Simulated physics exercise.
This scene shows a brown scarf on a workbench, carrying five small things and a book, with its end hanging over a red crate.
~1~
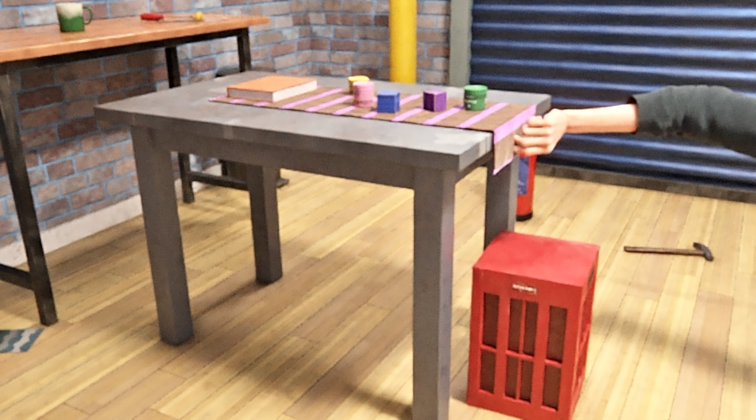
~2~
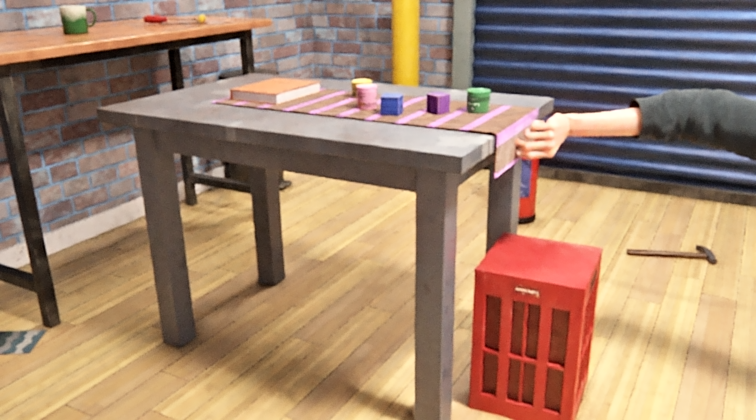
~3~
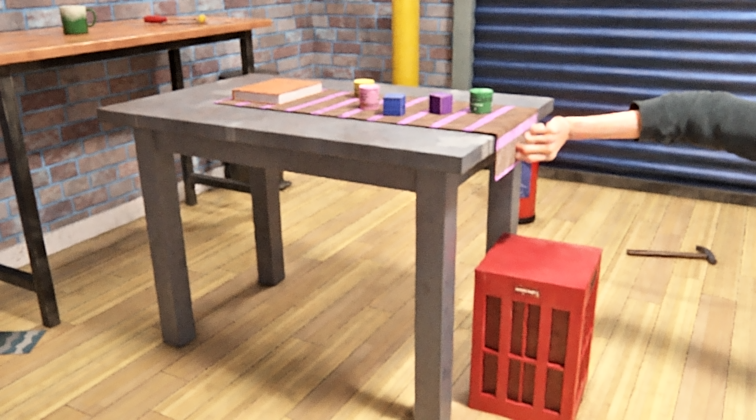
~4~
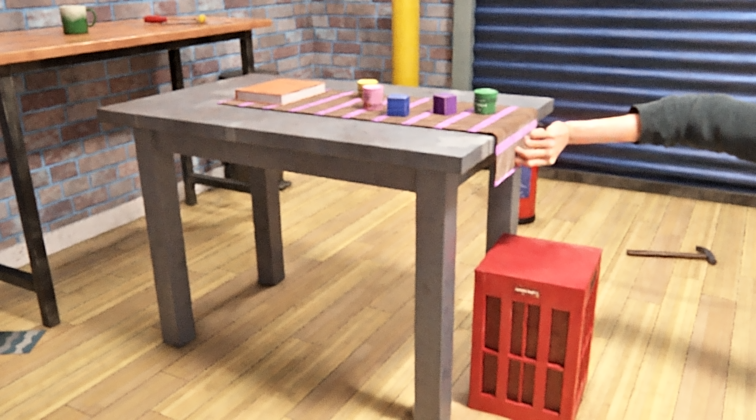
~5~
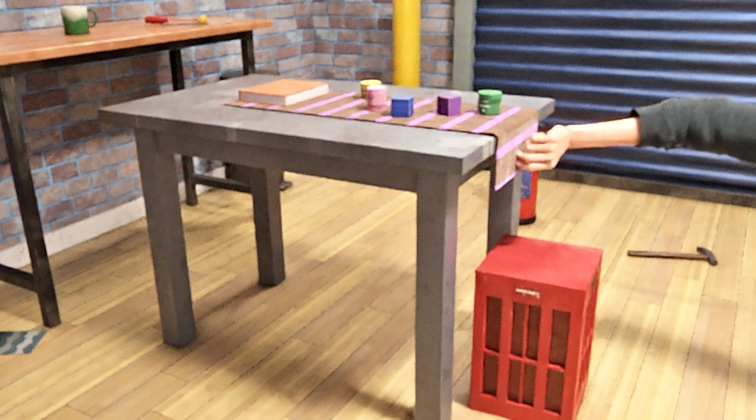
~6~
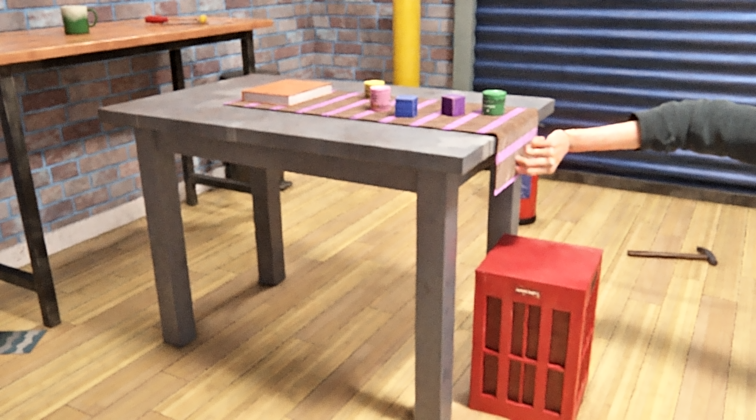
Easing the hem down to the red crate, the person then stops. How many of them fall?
Only two fail to stay up.
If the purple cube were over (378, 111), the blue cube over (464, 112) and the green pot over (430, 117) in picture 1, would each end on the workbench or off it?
The purple cube? It stays where it is. The blue cube tips off, and the green pot tips off.
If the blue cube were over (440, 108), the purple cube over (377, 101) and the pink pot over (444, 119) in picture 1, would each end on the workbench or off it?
Here's what happens: The blue cube leaves its perch, the purple cube remains aboard, the pink pot leaves its perch.
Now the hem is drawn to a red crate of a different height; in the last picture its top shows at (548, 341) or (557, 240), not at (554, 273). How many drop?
That would be 4 and 1.
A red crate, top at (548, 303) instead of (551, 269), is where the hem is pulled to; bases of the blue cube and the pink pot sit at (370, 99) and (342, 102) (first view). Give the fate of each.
Blue cube: Safe; pink pot: Safe.
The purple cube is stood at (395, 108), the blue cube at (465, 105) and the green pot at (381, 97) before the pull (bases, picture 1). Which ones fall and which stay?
Outcome: Purple cube stays aboard, blue cube falls away, green pot stays aboard.
A little later, hem near (515, 228); green pot gone.
Next, hem on the crate; green pot and purple cube gone.
When it is over, hem on the crate; green pot and purple cube gone. Over the edge go two.
